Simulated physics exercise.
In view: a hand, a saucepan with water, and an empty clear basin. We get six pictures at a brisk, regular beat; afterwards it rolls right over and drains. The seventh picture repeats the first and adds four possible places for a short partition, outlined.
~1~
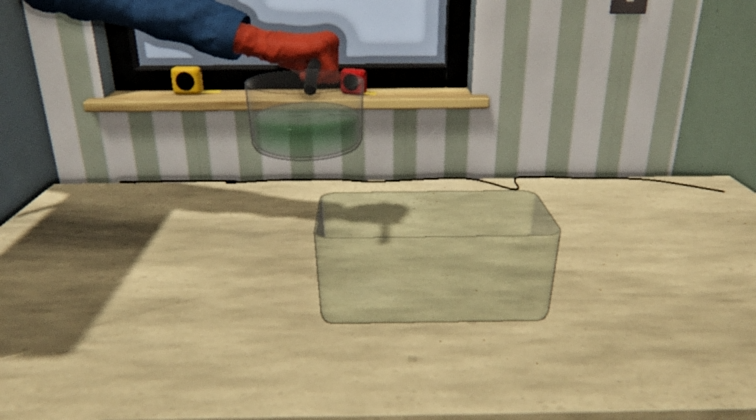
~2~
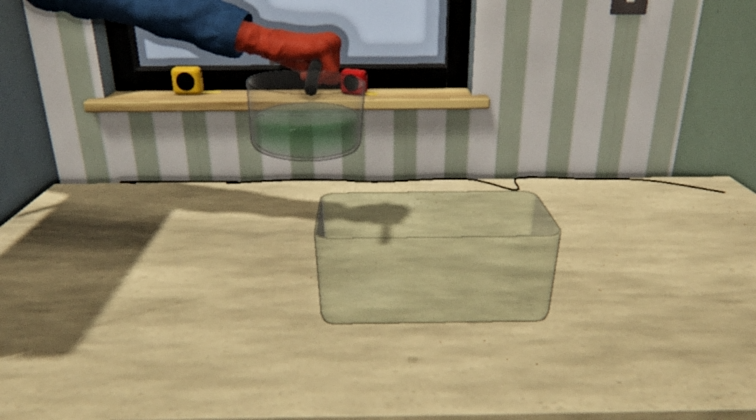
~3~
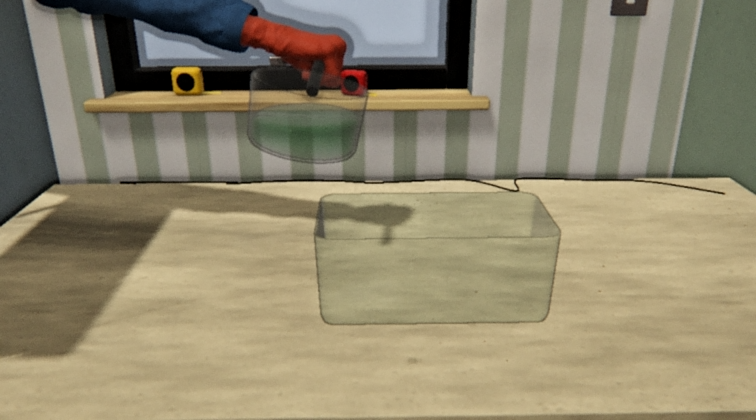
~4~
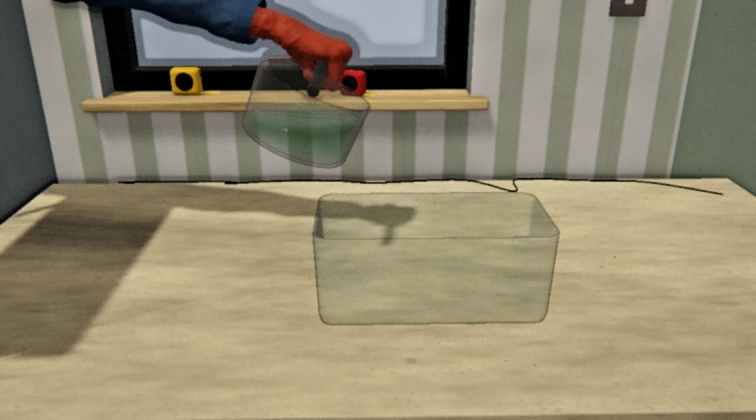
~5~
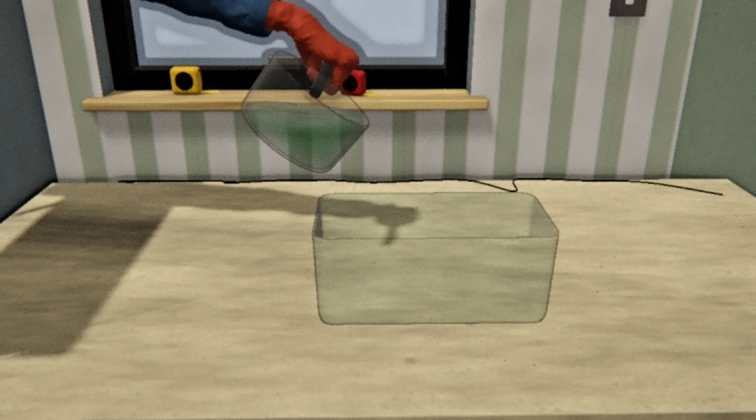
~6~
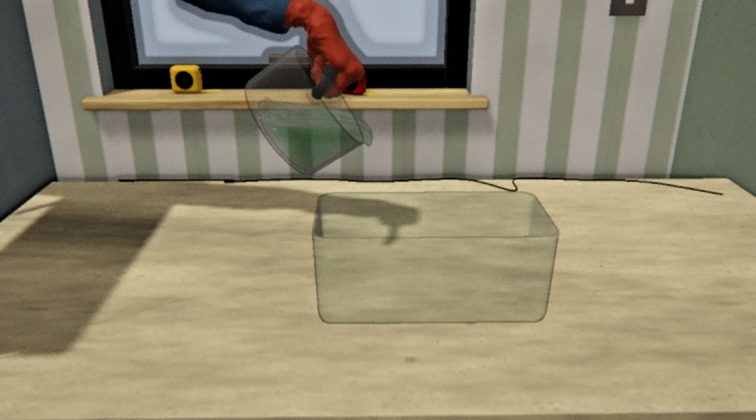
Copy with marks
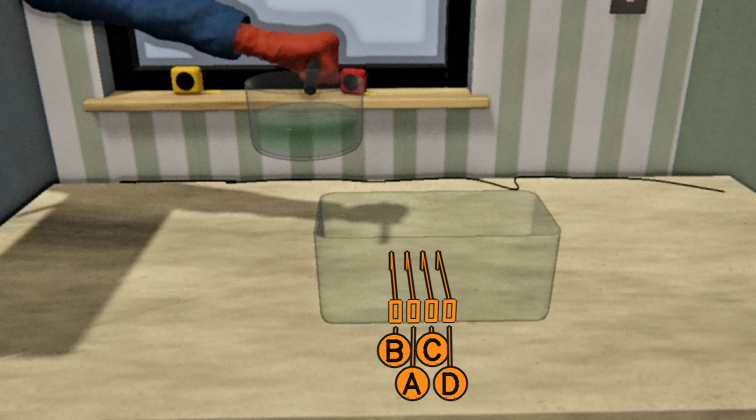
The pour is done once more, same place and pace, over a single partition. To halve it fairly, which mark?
B is best.
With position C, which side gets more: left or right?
More ends on the left.
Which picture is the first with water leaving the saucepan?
In picture 6.
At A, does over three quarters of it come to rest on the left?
No, it does not.
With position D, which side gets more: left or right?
More ends on the left.
On the marked copy, A at (413, 327); B at (395, 328); C at (431, 327); D at (449, 327).
Choosing A, about 68 % ends left of the wall and 30 % right of it.
Choosing B, about 45 % ends left of the wall and 54 % right of it.
Choosing C, about 80 % ends left of the wall and 18 % right of it.
Choosing D, about 80 % ends left of the wall and 18 % right of it.
